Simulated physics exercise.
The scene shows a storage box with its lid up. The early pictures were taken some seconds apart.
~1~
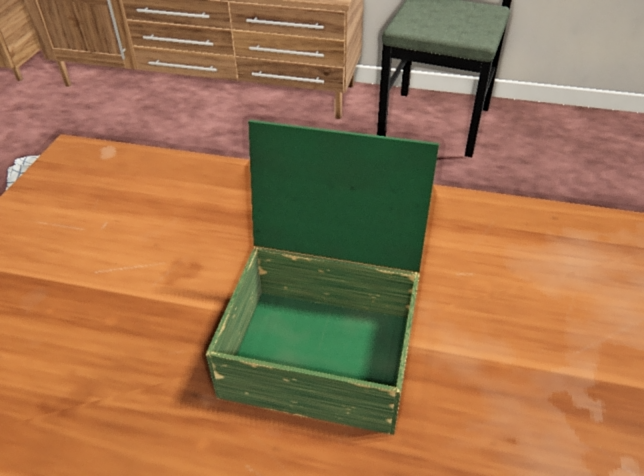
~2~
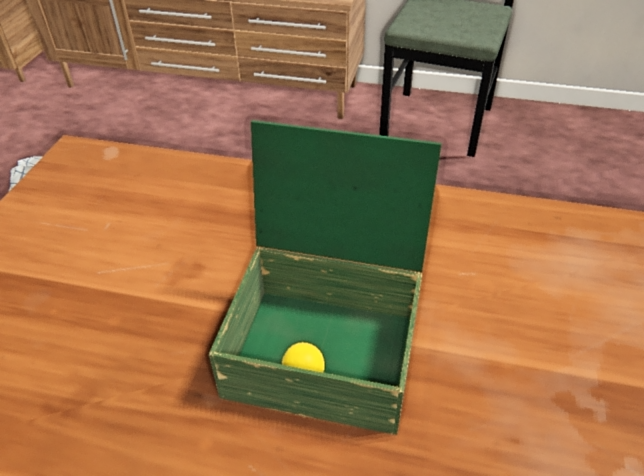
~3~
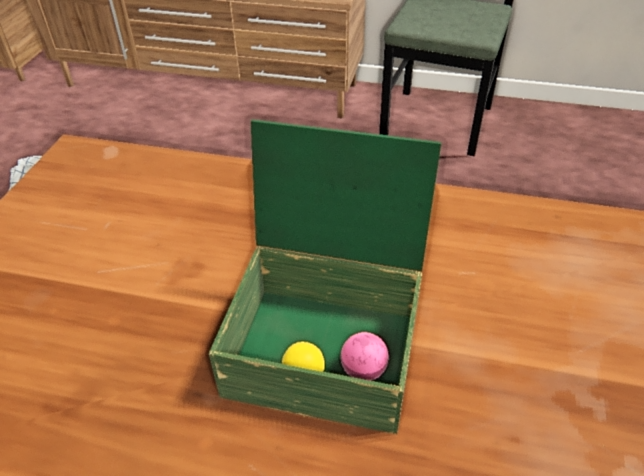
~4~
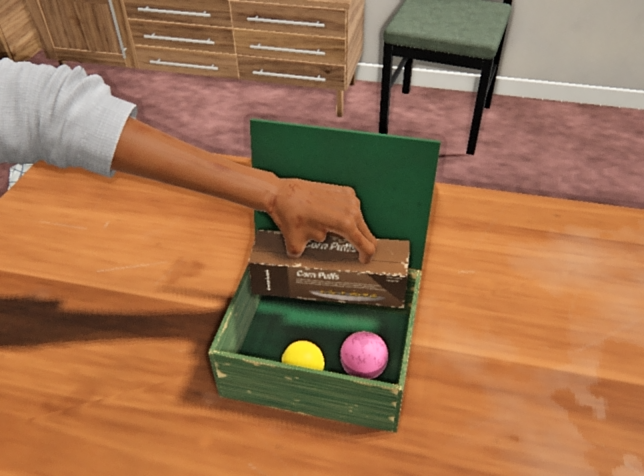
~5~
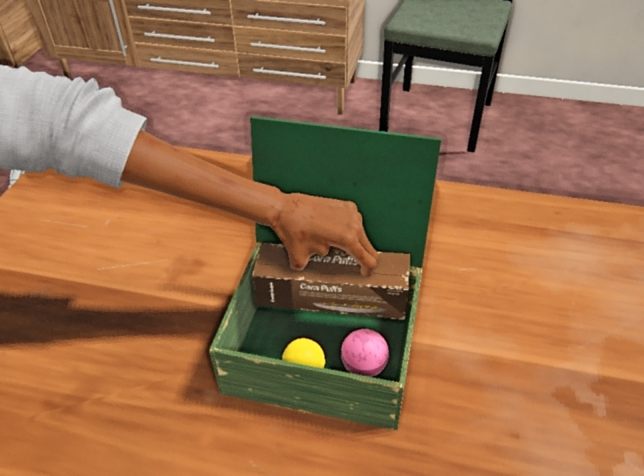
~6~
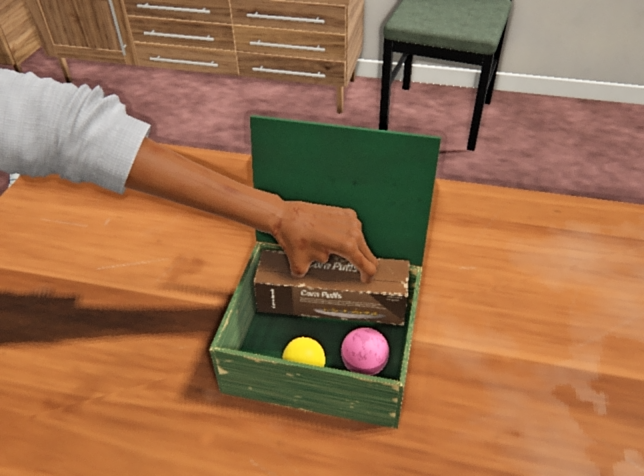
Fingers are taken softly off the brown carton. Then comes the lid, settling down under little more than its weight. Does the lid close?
Yes.
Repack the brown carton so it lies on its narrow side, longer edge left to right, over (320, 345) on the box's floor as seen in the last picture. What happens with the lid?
That way the lid ends up fully closed.
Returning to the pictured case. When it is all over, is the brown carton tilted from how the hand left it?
The brown carton keeps its pose.
Then, 0.40 s past the last view, brown carton rocked 5° from its first pose near (328, 315); pink ball displaced about its own width.
Then, 1.40 s past the last view, lid 74° above the rim; brown carton displaced a little near (327, 316); pink ball displaced a little.
Then, 1.70 s past the last view, lid 46° above the rim; brown carton displaced a little near (327, 316); pink ball displaced a little.
Then, 2.00 s past the last view, lid 6° above the rim; brown carton displaced a little near (327, 316); pink ball displaced a little.
Finally, lid shut; moved from the start, brown carton; the other 2 still in place. Final places as the last picture's camera would see them, brown carton near (327, 316).
